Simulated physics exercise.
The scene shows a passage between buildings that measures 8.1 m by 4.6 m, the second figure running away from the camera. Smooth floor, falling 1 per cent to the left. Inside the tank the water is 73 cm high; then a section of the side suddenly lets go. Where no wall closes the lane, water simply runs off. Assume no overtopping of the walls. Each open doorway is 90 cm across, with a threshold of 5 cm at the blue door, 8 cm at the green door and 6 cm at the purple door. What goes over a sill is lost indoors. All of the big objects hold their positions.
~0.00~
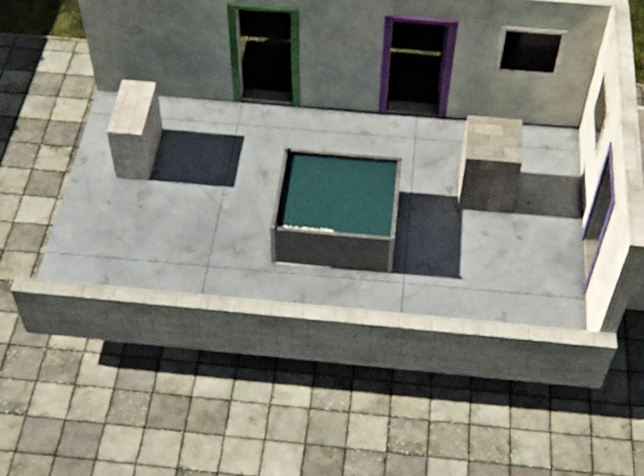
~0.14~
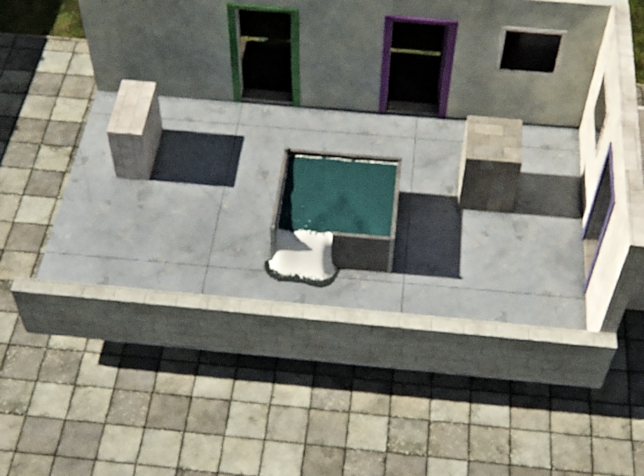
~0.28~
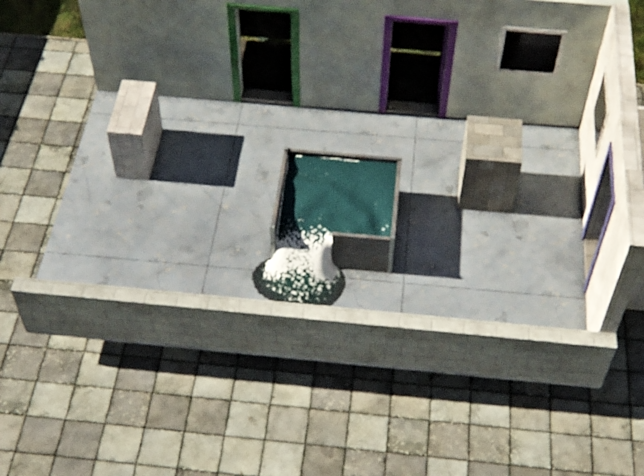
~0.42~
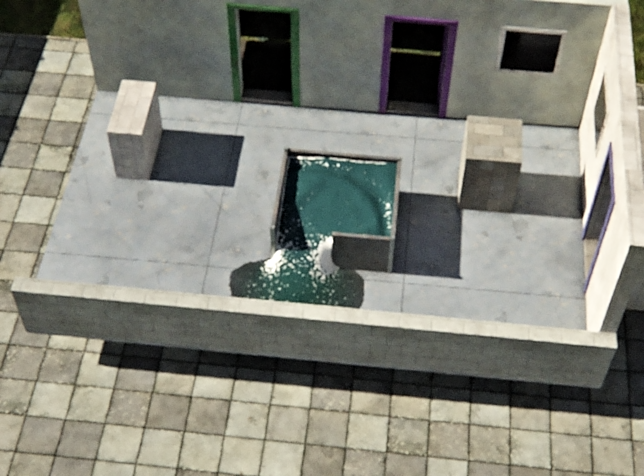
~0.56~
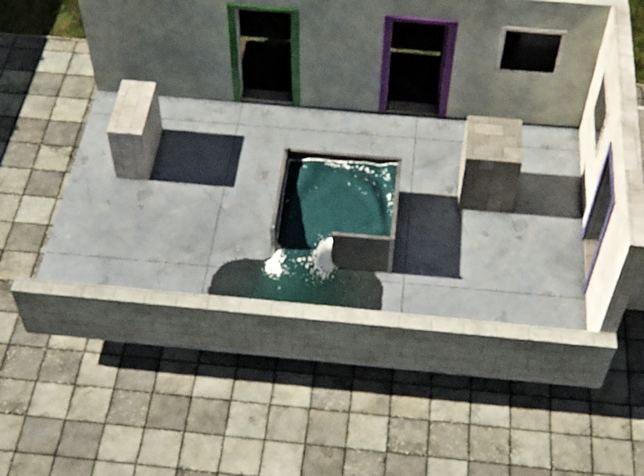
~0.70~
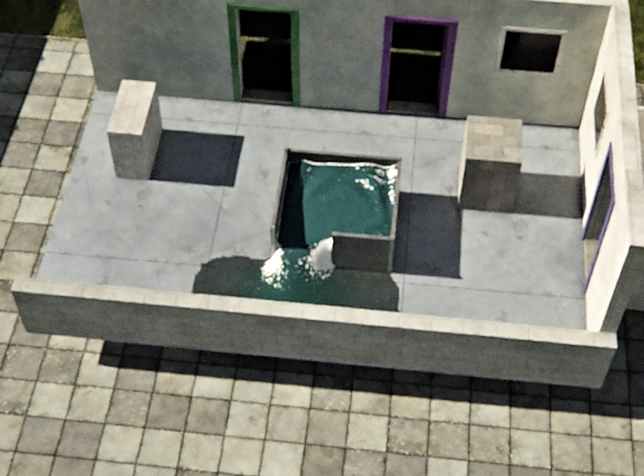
Water burst out through a gap at the front left of a square tank in a walled, paved space, foaming white at first, then spread left and right in a dark puddle along the low front wall.
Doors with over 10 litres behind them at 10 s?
Blue door over, green door not over, purple door not over.
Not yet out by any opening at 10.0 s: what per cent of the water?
54 %.
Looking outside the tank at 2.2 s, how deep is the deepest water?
Roughly 32 cm.
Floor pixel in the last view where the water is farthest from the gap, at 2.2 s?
Roughly at pixel (581, 357).
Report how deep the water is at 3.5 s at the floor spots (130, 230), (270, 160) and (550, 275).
Around 2 cm, 0 cm and 7 cm, in the order given.
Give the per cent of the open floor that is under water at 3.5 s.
About 50 per cent.
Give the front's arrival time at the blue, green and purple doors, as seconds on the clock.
The blue one at 2.6 seconds, green at 8.5 seconds and purple at 6.0 seconds.
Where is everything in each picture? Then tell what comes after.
In the first frame, still water, 73 cm deep, in the tank at (338, 196).
In the second frame, the front is at (270, 263), 0.5 m from the gap at (304, 252); 0.2 m2 of floor is under water; 73 cm left at the back of the tank.
In the third frame, the front is at (324, 303), 0.8 m from the gap at (304, 253); 0.7 m2 of floor is under water; 73 cm left at the back of the tank.
In the fourth frame, the front is at (267, 329), 1.3 m from the gap at (304, 254); 1.8 m2 of floor is under water; 69 cm left at the back of the tank.
In the fifth frame, the front is at (227, 325), 1.6 m from the gap at (304, 254); 2.5 m2 of floor is under water; 61 cm left at the back of the tank.
In the sixth frame, the front is at (198, 323), 1.9 m from the gap at (304, 253); 2.9 m2 of floor is under water; 63 cm left at the back of the tank.
After 1.4 s water covers 15 % of the floor and is deepest (46 cm) near (285, 320); blue door not reached, green door not reached, purple door not reached.
After 2.2 s water covers 35 % of the floor and is deepest (32 cm) near (283, 330); blue door not reached, green door not reached, purple door not reached.
After 3.5 s water covers 50 % of the floor and is deepest (24 cm) near (283, 330); blue door 10 cm at the sill, 14 L in, green door not reached, purple door not reached.
After 6.0 s water covers 55 % of the floor and is deepest (13 cm) near (283, 330); blue door 7 cm at the sill, 31 L in, green door not reached, purple door 1 cm at the sill, 0 L in.
After 10.0 s water covers 75 % of the floor and is deepest (7 cm) near (271, 329); blue door 2 cm at the sill, 34 L in, green door 2 cm at the sill, 0 L in, purple door 3 cm at the sill, 0 L in.
